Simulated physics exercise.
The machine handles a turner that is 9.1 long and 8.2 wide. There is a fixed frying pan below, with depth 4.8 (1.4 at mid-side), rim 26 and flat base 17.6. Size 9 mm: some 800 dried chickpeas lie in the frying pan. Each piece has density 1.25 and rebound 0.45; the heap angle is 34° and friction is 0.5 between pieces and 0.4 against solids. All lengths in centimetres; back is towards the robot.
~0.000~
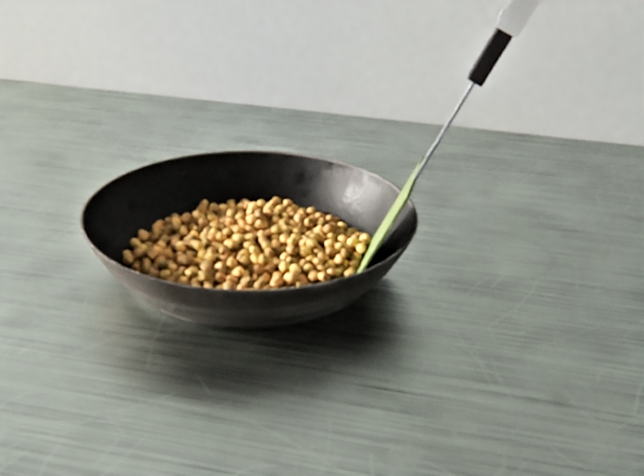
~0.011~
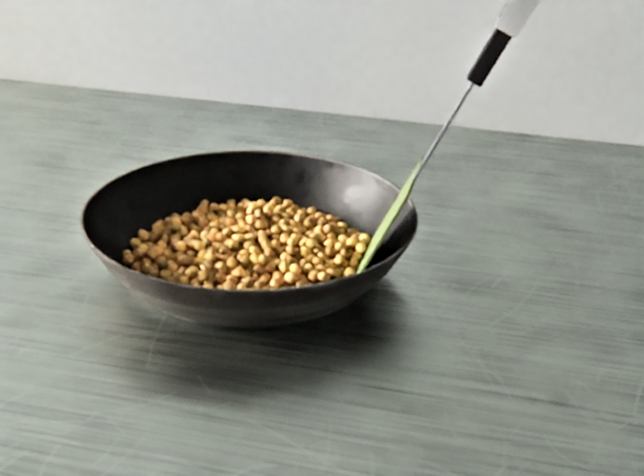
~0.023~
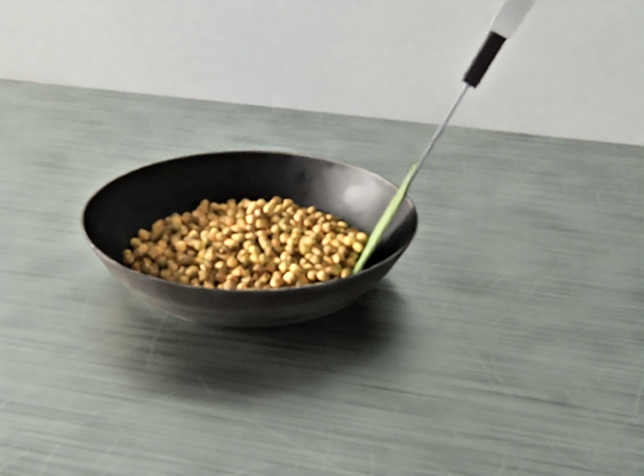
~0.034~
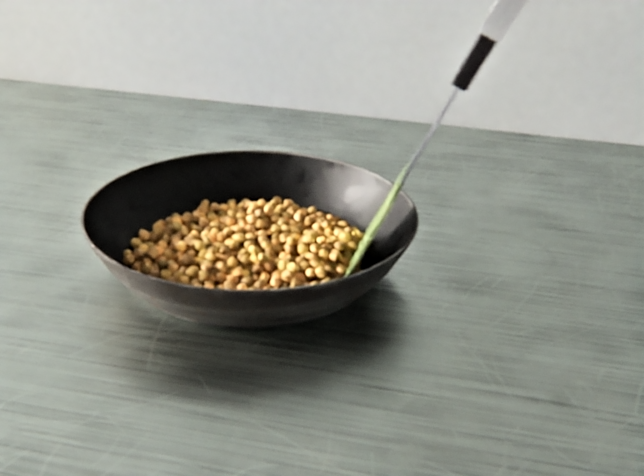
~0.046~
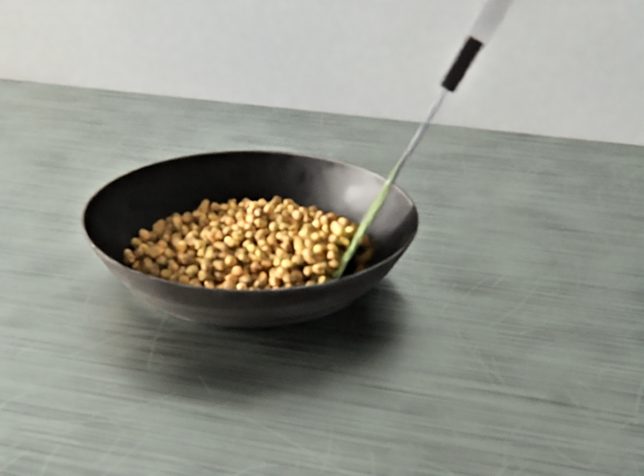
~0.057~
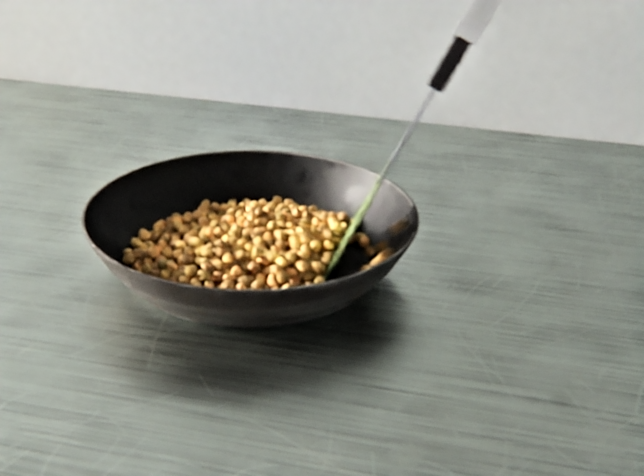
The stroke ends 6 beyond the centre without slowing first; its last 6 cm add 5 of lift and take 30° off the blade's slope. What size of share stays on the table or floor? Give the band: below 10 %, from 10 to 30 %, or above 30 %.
Below 10 %.
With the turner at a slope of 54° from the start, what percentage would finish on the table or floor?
In that case, around 5 percent would end up on the table or floor.
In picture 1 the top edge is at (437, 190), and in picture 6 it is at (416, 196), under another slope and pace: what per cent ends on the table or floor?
My guess would be close to 0 per cent.
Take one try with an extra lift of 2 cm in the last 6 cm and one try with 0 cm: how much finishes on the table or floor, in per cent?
Near 0 and 0 percent respectively.
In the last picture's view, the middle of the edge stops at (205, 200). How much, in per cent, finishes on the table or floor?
I'd put it near 0 per cent.
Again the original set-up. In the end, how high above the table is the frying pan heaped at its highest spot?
Roughly 5.5 centimetres.
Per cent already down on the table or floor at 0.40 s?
Roughly 5 percent.
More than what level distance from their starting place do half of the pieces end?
Some 3 cm.
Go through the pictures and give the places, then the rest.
Turner top edge at (417, 176), sloping 65°; upper third of the load around (259, 246), from x 125 to 365, top at y 205; 796 in the frying pan, in the first picture.
Turner top edge at (416, 176), sloping 65°; upper third of the load around (259, 246), from x 130 to 365, top at y 200, in the second picture.
Turner top edge at (412, 178), sloping 65°; upper third of the load around (261, 246), from x 130 to 365, top at y 200, in the third picture.
Turner top edge at (403, 180), sloping 65°; upper third of the load around (261, 246), from x 130 to 365, top at y 200, in the fourth picture.
Turner top edge at (392, 181), sloping 65°; upper third of the load around (270, 245), from x 130 to 370, top at y 200, in the fifth picture.
Turner top edge at (381, 180), sloping 65°; upper third of the load around (270, 243), from x 130 to 400, top at y 200; 796 in the frying pan, in the sixth picture.
By 0.11 s, sloping 65°, highest piece 13 above the table; 793 in the frying pan, 3 on the blade or in flight.
By 0.17 s, sloping 53°, highest piece 20 above the table; 792 in the frying pan, 4 on the blade or in flight.
By 0.40 s, sloping 35°, highest piece 15 above the table; 763 in the frying pan, 27 on the table or floor, 6 on the blade or in flight.
By 1.45 s, sloping 35°, highest piece 5 above the table; 763 in the frying pan, 33 on the table or floor.
Final count, 763 in the frying pan, 33 on the table or floor. That is 4 % on the table or floor.
